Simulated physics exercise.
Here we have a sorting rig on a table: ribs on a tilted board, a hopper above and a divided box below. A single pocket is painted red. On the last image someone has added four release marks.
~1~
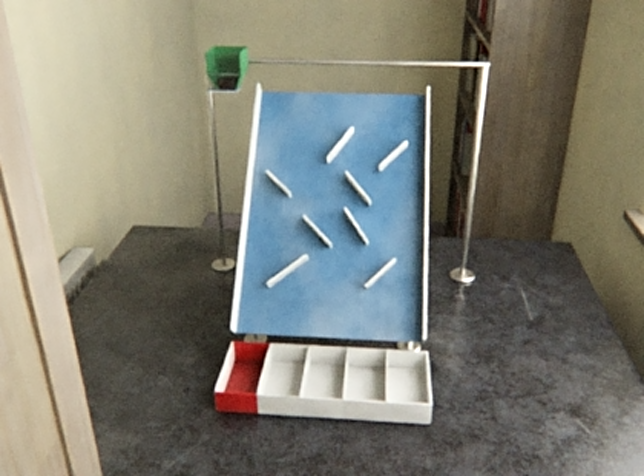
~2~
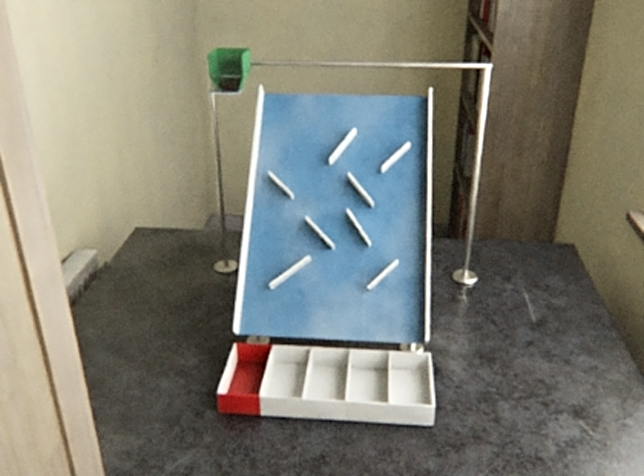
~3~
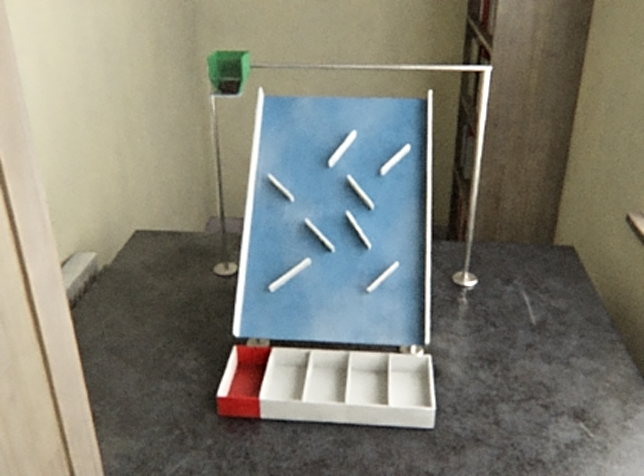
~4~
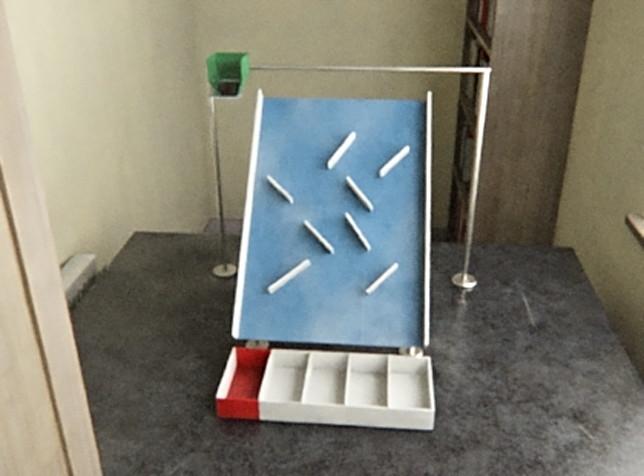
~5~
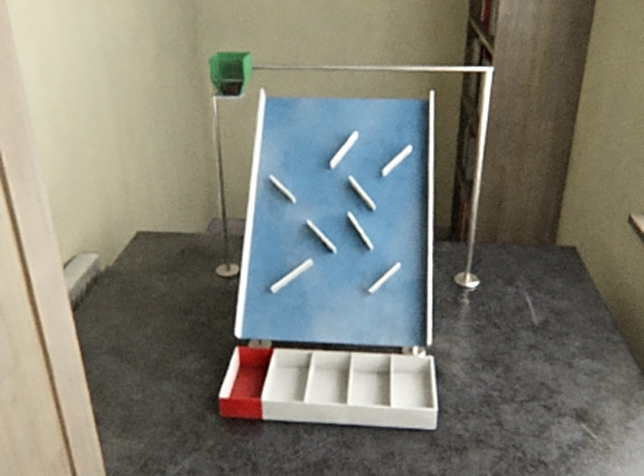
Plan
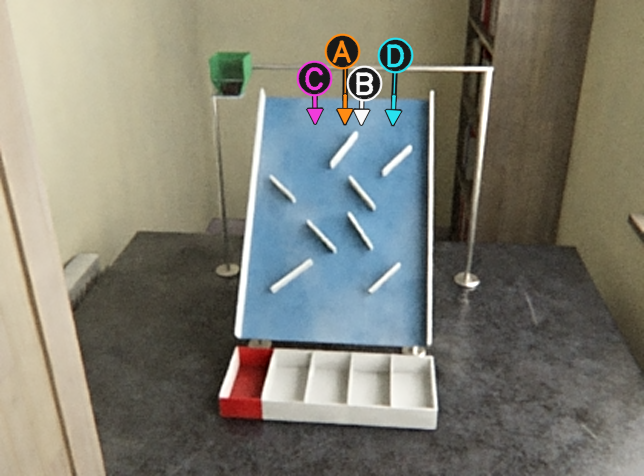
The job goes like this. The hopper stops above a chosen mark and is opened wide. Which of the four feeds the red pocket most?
The best mark is A.
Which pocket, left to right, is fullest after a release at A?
The first.
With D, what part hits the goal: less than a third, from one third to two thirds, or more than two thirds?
Less than a third.
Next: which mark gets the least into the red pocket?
That is mark D.
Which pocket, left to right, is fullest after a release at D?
It is the fifth one.
On the marked copy, mark A meets the board at (345, 118); mark B meets the board at (361, 119); mark C meets the board at (315, 118); mark D meets the board at (393, 119).
With A, roughly half in the red pocket, roughly a third in other pockets, about a tenth outside the box.
With B, roughly a quarter in the red pocket, roughly half in other pockets, roughly a quarter outside the box.
With C, roughly a quarter in the red pocket, roughly two thirds in other pockets, about a tenth outside the box.
With D, just a few in the red pocket, the larger part in other pockets, roughly a quarter outside the box.
